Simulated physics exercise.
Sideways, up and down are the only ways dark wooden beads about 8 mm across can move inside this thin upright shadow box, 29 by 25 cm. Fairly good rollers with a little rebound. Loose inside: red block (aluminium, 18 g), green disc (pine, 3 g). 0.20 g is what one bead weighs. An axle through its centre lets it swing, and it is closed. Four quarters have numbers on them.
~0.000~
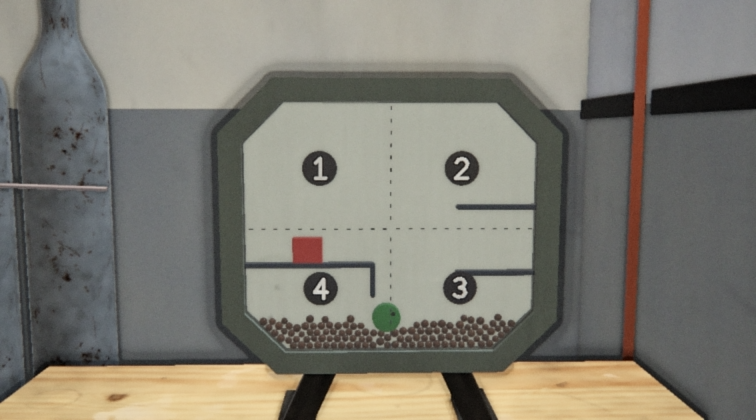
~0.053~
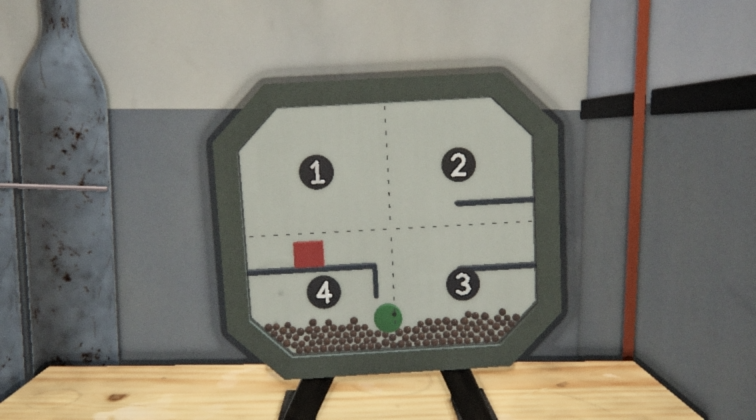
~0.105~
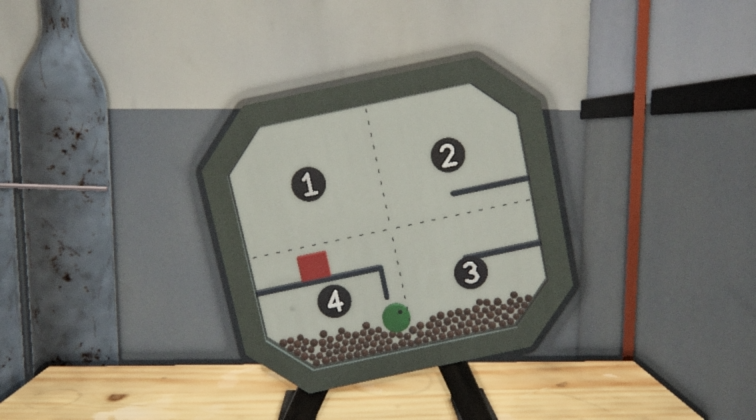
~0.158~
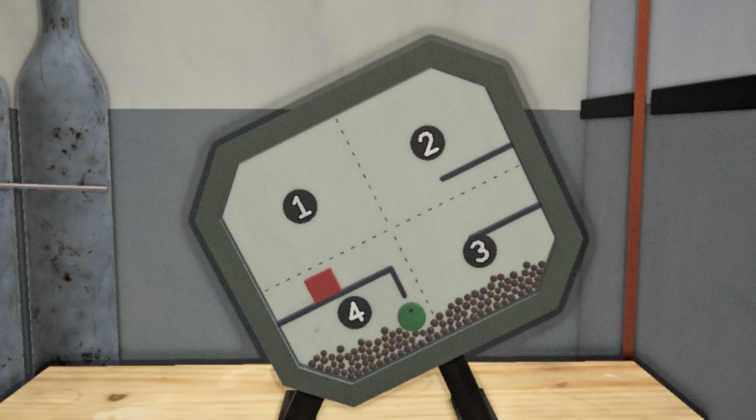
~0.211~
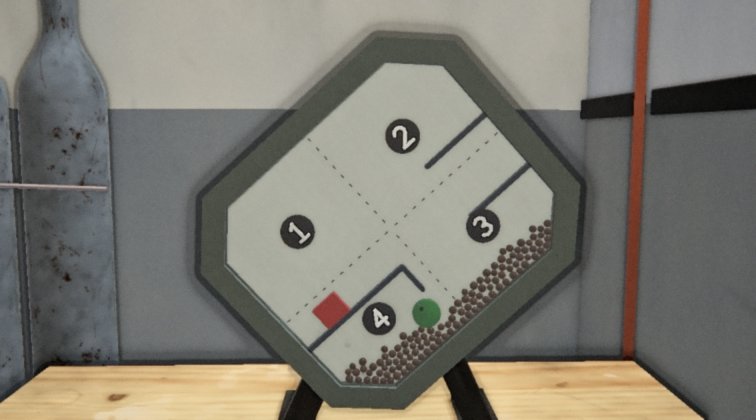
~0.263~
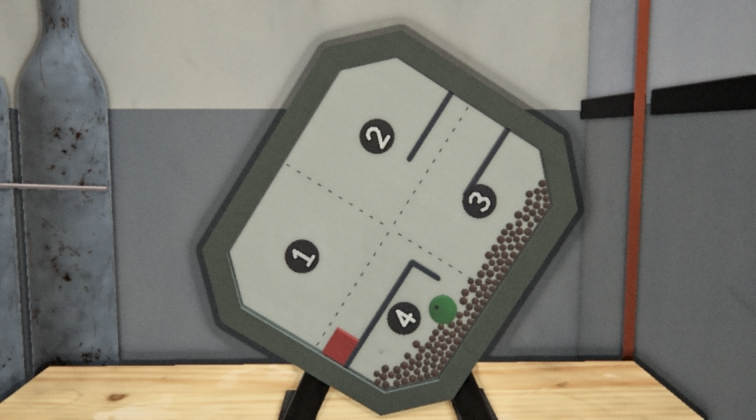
Octagonal framed box with numbered quarters turning anticlockwise on a stand, brown beads, red block and green disc shifting round inside.
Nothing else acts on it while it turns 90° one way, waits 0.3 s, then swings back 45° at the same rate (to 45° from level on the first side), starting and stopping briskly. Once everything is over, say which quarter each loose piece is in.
Red block - 4, green disc - 4.
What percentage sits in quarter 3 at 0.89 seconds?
About 0 percent of the load.
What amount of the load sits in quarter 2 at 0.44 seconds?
Roughly 0 per cent of it.
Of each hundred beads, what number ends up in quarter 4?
About 100 %.
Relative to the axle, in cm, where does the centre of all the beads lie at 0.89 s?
The middle sits around 4 cm right and 11 cm below.
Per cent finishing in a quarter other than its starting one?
Around 50 percent.
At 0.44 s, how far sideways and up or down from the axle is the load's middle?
9 cm right, 7 cm below.
By 0.44 s, it stands 90° anticlockwise; the beads' middle is 9 cm right of and 7 cm below the centre; no. 3, 15 %, no. 4, 85 %; red block in no. 4; green disc in no. 4.
By 0.89 s, it stands 66° anticlockwise; the beads' middle is 4 cm right of and 11 cm below the centre; no. 4, 100 %; red block in no. 4; green disc in no. 4.
By 1.03 s, it stands 45° anticlockwise; the beads' middle is in line with and 12 cm below the centre; no. 4, 100 %; red block in no. 4; green disc in no. 4.
At rest by 1.6 s, it stands 45° anticlockwise; no. 1, 0 %, no. 2, 0 %, no. 3, 0 %, no. 4, 100 %; red block in no. 4; green disc in no. 4.
